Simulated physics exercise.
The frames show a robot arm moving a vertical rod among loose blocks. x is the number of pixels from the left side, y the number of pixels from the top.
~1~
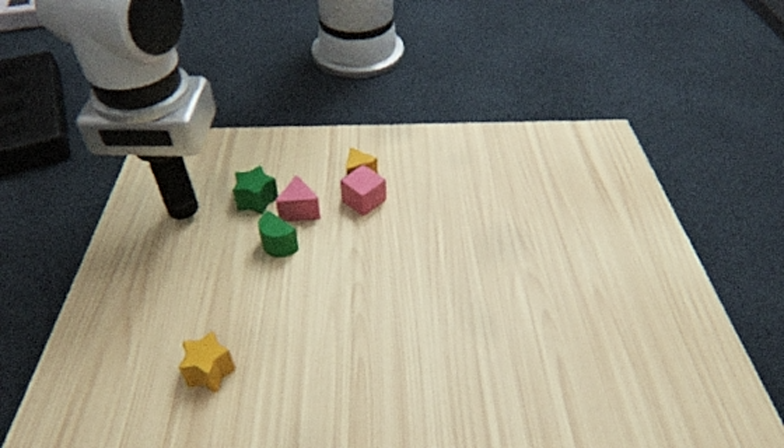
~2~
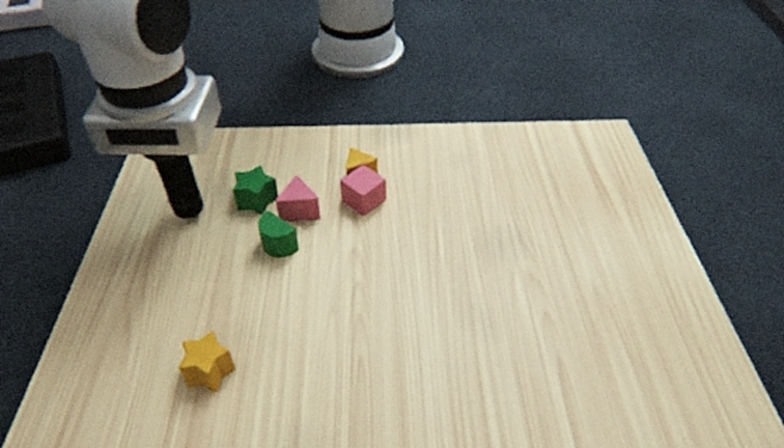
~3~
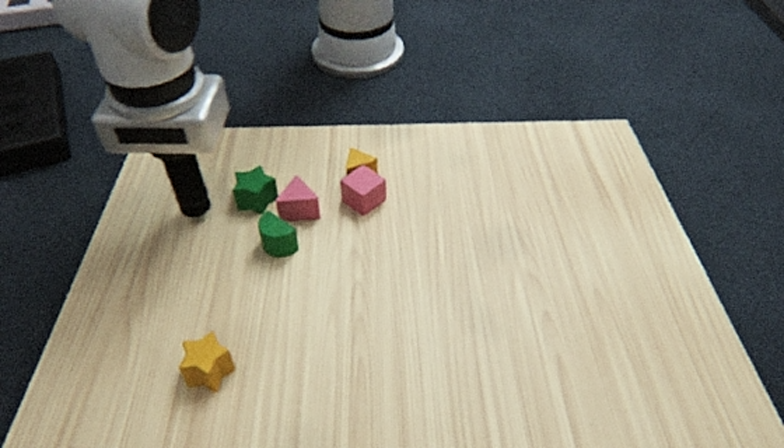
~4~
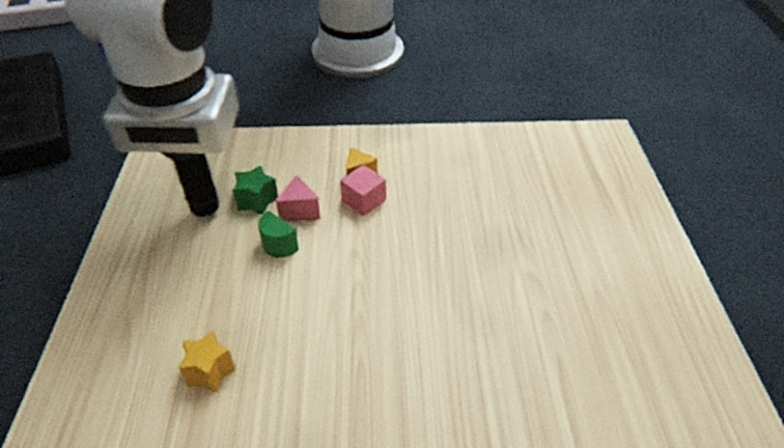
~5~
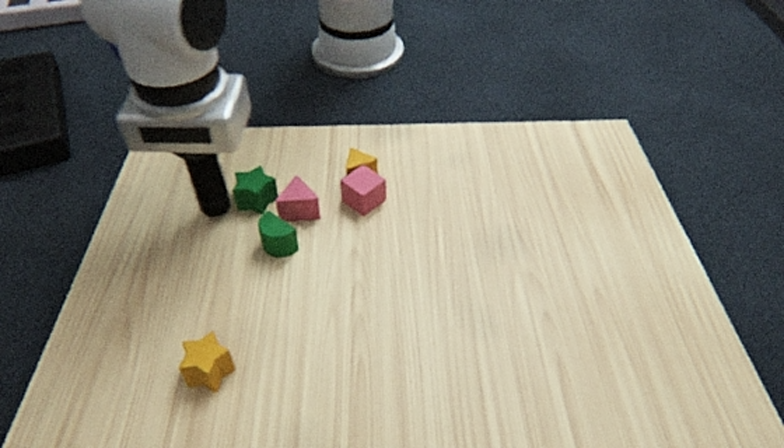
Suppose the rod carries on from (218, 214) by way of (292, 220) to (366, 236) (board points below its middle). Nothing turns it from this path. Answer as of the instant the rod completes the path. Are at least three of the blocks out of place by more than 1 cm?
It seems not.
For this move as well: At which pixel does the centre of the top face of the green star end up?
The top centre is at (276, 174).
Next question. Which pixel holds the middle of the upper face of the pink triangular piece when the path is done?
About (331, 187).
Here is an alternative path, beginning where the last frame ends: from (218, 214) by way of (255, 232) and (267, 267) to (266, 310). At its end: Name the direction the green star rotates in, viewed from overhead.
Seen from above, counterclockwise.
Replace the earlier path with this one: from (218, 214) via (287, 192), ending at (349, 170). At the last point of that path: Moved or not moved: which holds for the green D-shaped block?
That block stays in place.
The first path, step by step. One third of the way, rod at (269, 209); green star at (274, 174), turned 70° anticlockwise.
Two thirds of the way, rod at (316, 219); green star at (276, 174), turned 80° anticlockwise; pink triangular piece at (331, 187), turned 100° anticlockwise.
At the end, rod at (366, 230); green star at (276, 174), turned 80° anticlockwise; green D-shaped block still; pink triangular piece at (331, 187), turned 100° anticlockwise.
